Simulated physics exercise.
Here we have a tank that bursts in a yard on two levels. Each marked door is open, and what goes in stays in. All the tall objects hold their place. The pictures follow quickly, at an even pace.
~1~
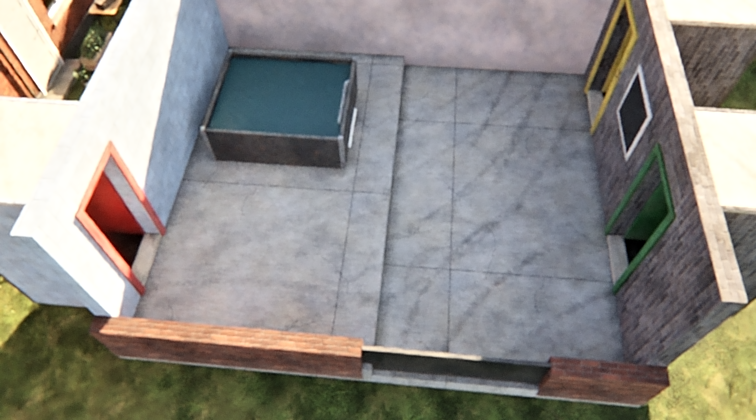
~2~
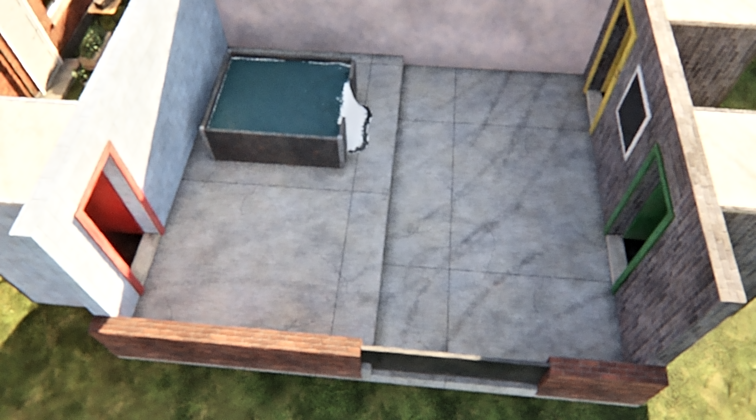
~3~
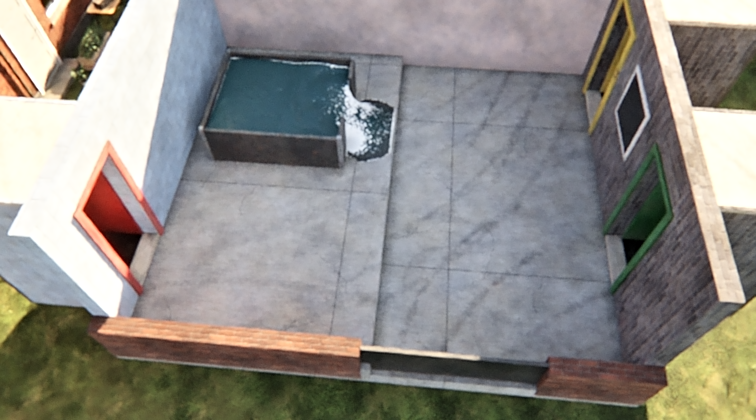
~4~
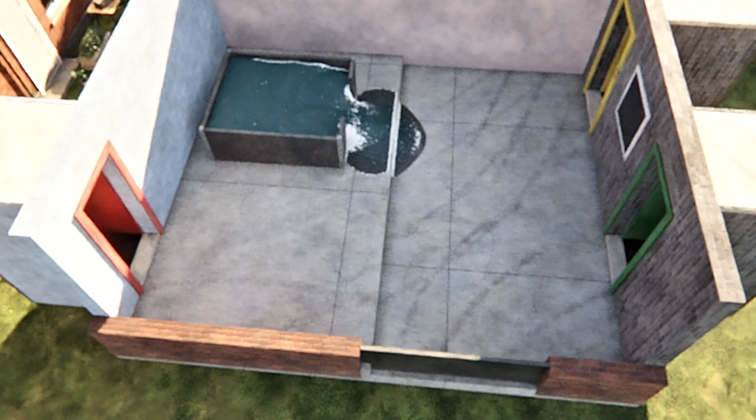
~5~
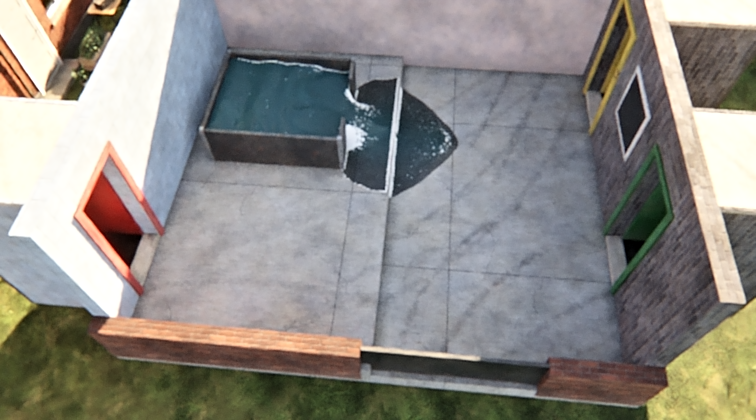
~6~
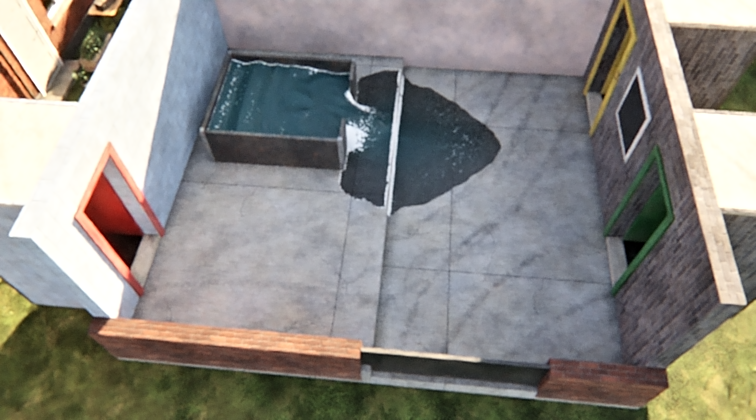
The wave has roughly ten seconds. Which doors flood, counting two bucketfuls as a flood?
The red door holds within the limit; the yellow door floods; the green door floods.
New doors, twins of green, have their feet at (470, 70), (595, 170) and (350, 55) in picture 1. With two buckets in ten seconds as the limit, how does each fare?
In turn: Lets more in, passes that mark, keeps below it.
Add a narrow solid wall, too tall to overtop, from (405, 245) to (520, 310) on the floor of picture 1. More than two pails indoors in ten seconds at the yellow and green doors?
In short: The yellow door goes over, the green door passes that mark.
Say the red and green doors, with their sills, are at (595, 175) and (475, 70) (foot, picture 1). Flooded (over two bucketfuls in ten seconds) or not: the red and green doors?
In short: The red one floods, the green one takes more.
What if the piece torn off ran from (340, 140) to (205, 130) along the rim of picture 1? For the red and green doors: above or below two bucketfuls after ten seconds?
Red lets more in, green is over.
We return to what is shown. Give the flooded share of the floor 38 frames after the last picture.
I make it 55 per cent.
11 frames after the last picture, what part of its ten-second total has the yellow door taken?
Roughly 10 per cent.
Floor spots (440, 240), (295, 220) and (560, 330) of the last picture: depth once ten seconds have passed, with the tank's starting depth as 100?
In turn 12, 0 and 14 in a hundred.
A moment on, water covers 35 % of the floor; the red door not reached, the yellow door not reached, the green door not reached.
Next, water covers 45 % of the floor; the red door not reached, the yellow door under two buckets in, the green door wet at the sill, nothing in.
Then, water covers 50 % of the floor; the red door not reached, the yellow door over two buckets in, the green door over two buckets in.
Later, water covers 55 % of the floor; the red door not reached, the yellow door far over two buckets in, the green door over two buckets in.
In the end, water covers 55 % of the floor; the red door not reached, the yellow door far over two buckets in, the green door over two buckets in.
